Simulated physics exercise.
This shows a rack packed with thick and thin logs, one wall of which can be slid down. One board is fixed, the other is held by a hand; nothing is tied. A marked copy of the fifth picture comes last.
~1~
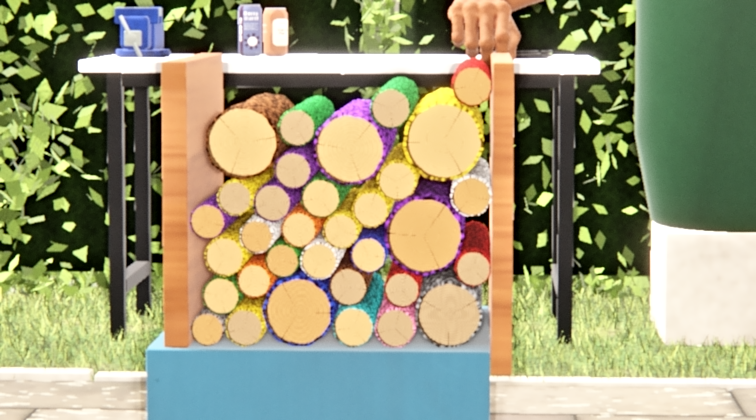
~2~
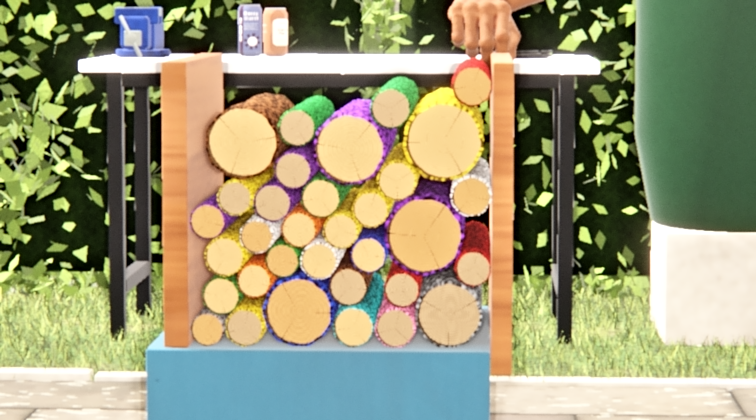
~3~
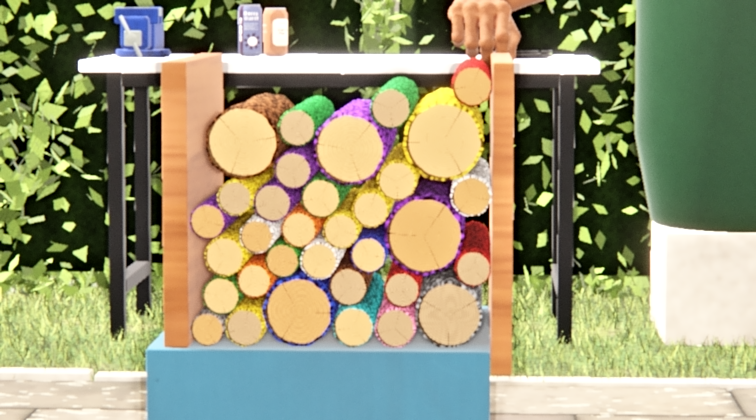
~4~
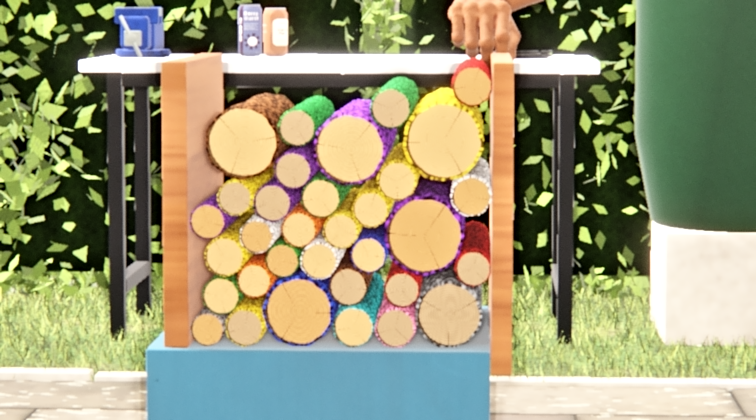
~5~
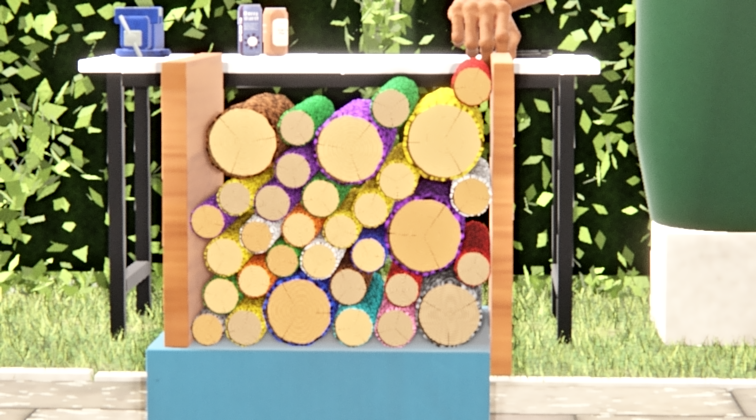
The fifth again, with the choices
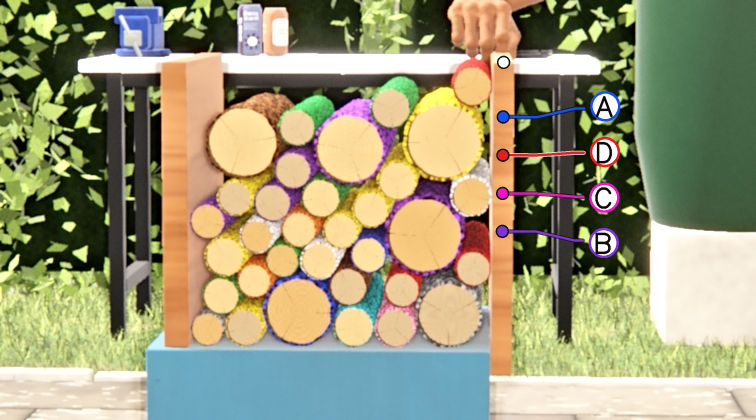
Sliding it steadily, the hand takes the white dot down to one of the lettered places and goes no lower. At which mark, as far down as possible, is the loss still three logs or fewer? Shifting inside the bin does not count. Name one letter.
The lowest mark that will do is B.
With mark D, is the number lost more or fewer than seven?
It loses fewer than seven.
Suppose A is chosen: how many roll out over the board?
It comes to none.
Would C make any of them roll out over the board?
At C: Yes.
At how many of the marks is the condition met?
Four of the four.
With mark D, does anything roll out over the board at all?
Yes.
On the marked copy, A at (504, 117); B at (503, 231); C at (503, 193); D at (503, 155); the white dot at (504, 62).
Following B. Soon after the start, top of the board (492, 138).
Later, top of the board (492, 225).
In the end, top of the board (492, 230), one out over the board.
As for the rest, A none out over the board; C one out over the board; D one out over the board.
